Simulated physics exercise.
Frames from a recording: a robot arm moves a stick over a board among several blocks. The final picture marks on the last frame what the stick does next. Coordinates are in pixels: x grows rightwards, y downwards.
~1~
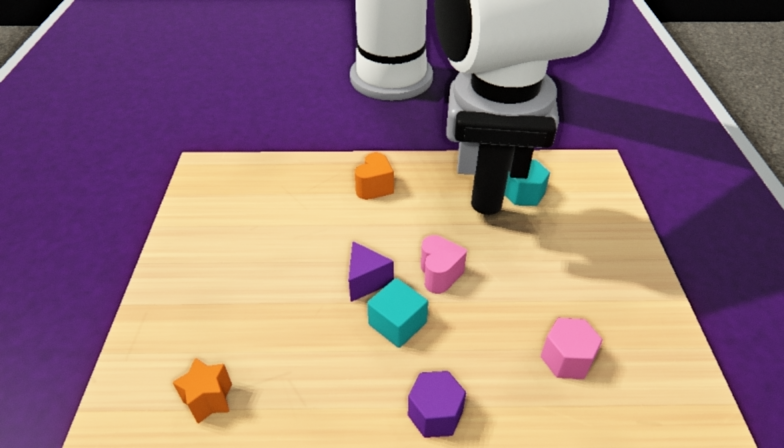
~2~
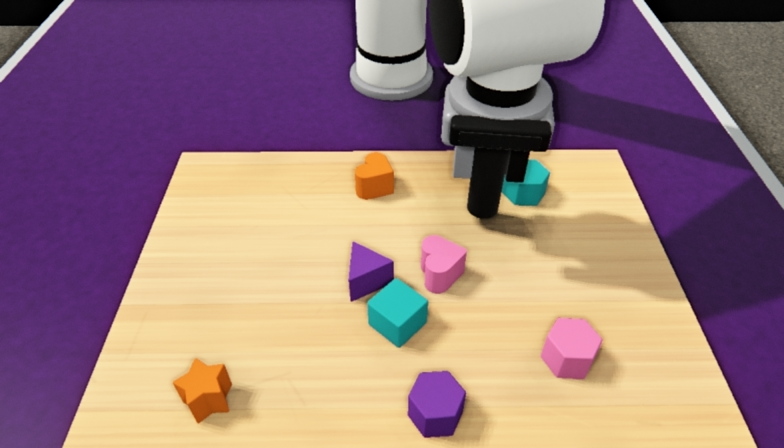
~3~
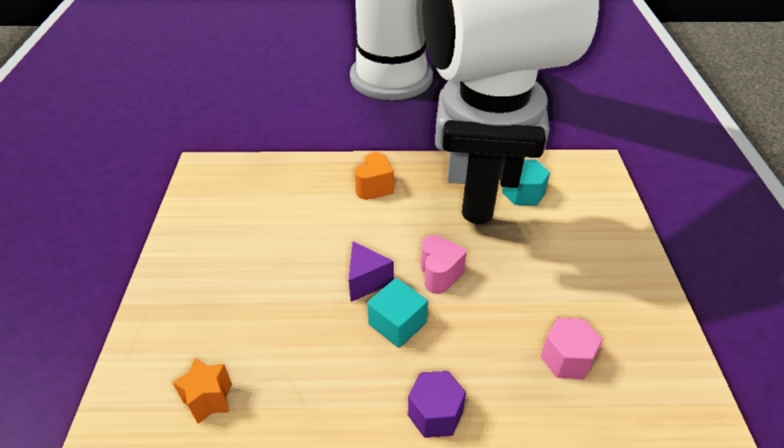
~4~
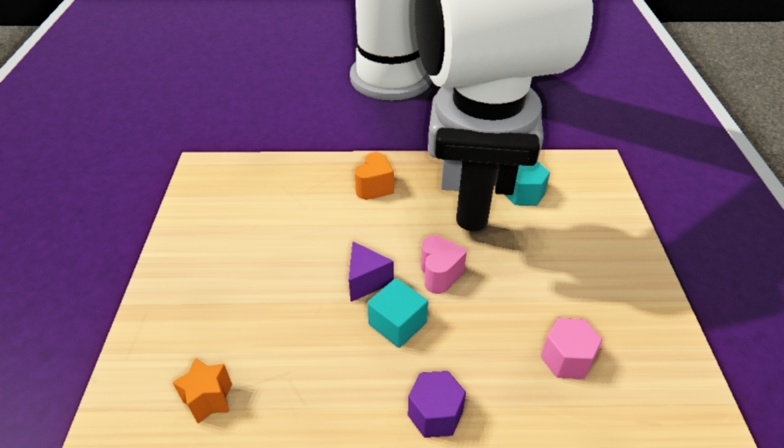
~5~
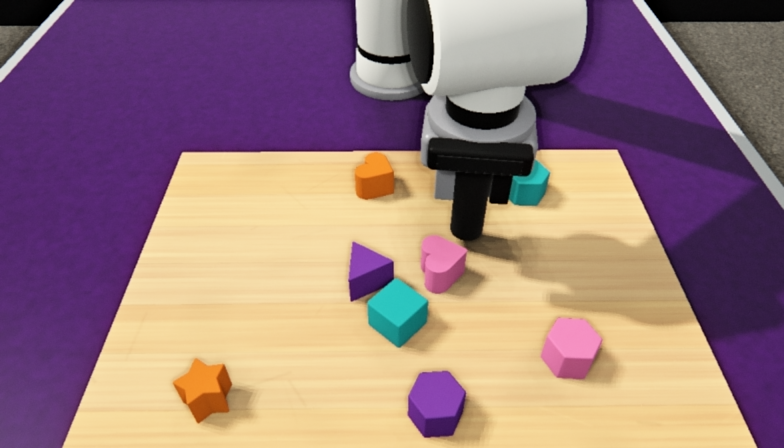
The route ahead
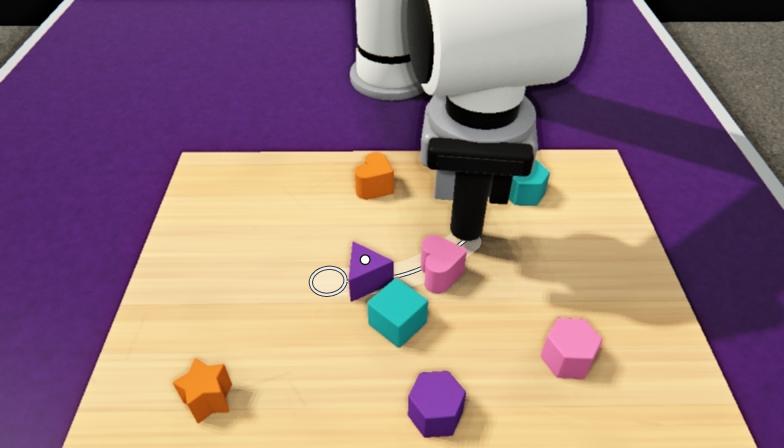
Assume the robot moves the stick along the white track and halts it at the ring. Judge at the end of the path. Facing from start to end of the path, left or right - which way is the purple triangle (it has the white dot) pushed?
Moves right.
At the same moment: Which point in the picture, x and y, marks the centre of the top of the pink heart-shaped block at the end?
I expect it at (424, 278).
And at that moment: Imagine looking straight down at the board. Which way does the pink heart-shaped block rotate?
It twists against the clock when seen from above.
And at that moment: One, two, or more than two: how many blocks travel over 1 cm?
The push moves two blocks more than 1 cm.
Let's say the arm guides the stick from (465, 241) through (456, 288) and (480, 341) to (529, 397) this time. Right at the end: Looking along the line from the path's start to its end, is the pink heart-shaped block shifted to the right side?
Yes - that is the case.
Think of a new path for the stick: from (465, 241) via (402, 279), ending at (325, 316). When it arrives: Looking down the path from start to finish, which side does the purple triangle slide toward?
The right.
Path on the board, from (465, 241) through (429, 265) and (381, 279) to (328, 281); the dot is on the purple triangle.
What follows on the original path. One third of the way, stick (429, 254); pink heart-shaped block (428, 270), turned 40° anticlockwise.
Two thirds of the way, stick (380, 269); purple triangle (346, 264), turned 35° clockwise; turquoise four-sided block (397, 304); pink heart-shaped block (424, 278), turned 50° anticlockwise.
At the end, stick (327, 270); purple triangle (292, 267), turned 30° clockwise; turquoise four-sided block (397, 304); pink heart-shaped block (424, 278), turned 50° anticlockwise.
